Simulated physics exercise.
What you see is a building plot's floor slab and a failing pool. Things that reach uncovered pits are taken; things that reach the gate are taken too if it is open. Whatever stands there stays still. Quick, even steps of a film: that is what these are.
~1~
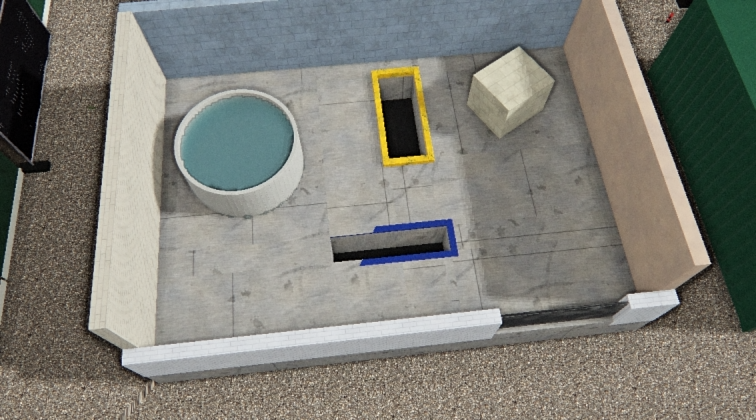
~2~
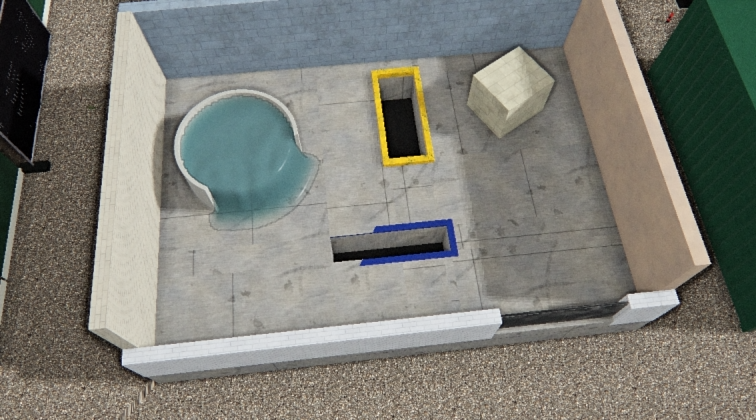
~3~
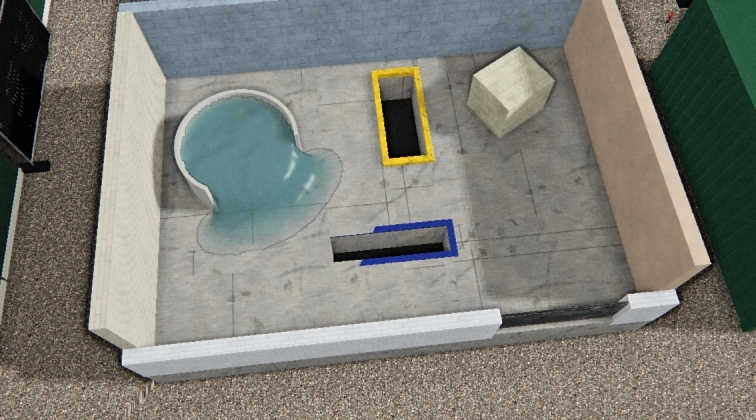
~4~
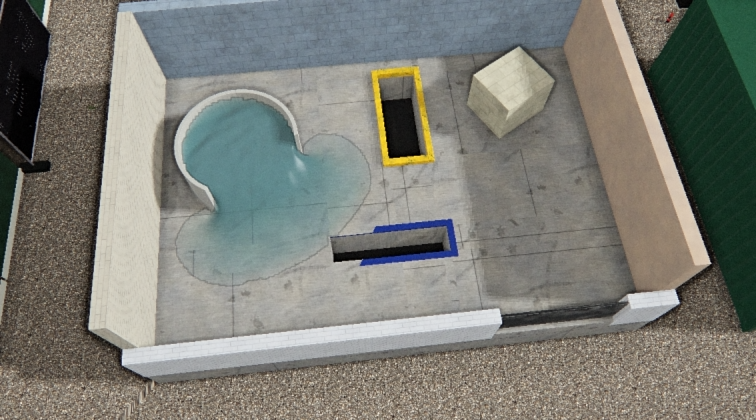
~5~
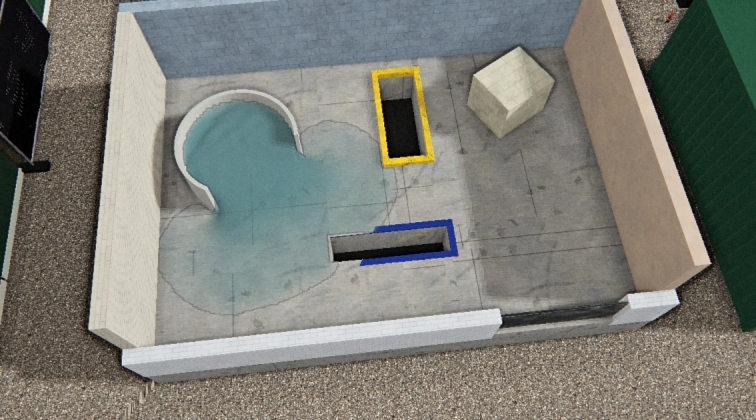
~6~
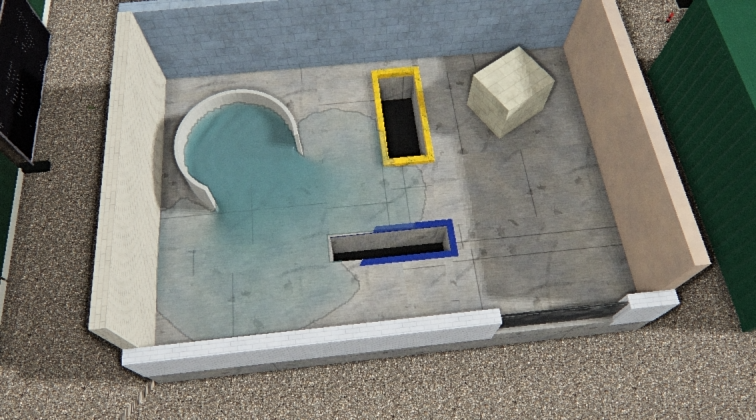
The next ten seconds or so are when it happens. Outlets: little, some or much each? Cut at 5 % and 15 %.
The gate: Little. The blue pit: Much. The yellow pit: Little.
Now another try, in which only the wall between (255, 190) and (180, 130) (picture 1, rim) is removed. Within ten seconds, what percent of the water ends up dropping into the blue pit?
Blue takes 30 in a hundred.
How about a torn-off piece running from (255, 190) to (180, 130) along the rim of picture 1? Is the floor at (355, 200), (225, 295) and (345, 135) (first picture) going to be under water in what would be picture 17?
Unsoaked, then soaked, then unsoaked.
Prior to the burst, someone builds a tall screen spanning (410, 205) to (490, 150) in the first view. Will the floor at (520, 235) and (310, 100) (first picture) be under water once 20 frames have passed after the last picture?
Soaked, untouched.
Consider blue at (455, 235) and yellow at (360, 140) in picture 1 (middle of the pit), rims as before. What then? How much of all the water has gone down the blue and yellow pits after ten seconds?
Looks like blue collects 25 percent and yellow collects 4 percent.
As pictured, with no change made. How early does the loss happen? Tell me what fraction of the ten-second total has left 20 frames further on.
My reading is about 65 per cent.
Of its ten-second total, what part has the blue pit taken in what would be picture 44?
I'd say some 85 per cent.
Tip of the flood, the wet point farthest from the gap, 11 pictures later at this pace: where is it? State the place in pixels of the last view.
I'd point to (623, 256).
A moment on, water covers 40 % of the floor; the gate 0 %, the blue pit 11 %, the yellow pit 1 %.
Next, water covers 55 % of the floor; the gate 0 %, the blue pit 20 %, the yellow pit 1 %.
Then, water covers 65 % of the floor; the gate 0 %, the blue pit 27 %, the yellow pit 1 %.
Later, water covers 75 % of the floor; the gate 0 %, the blue pit 35 %, the yellow pit 1 %.
In the end, water covers 95 % of the floor; the gate 0 %, the blue pit 41 %, the yellow pit 1 %.
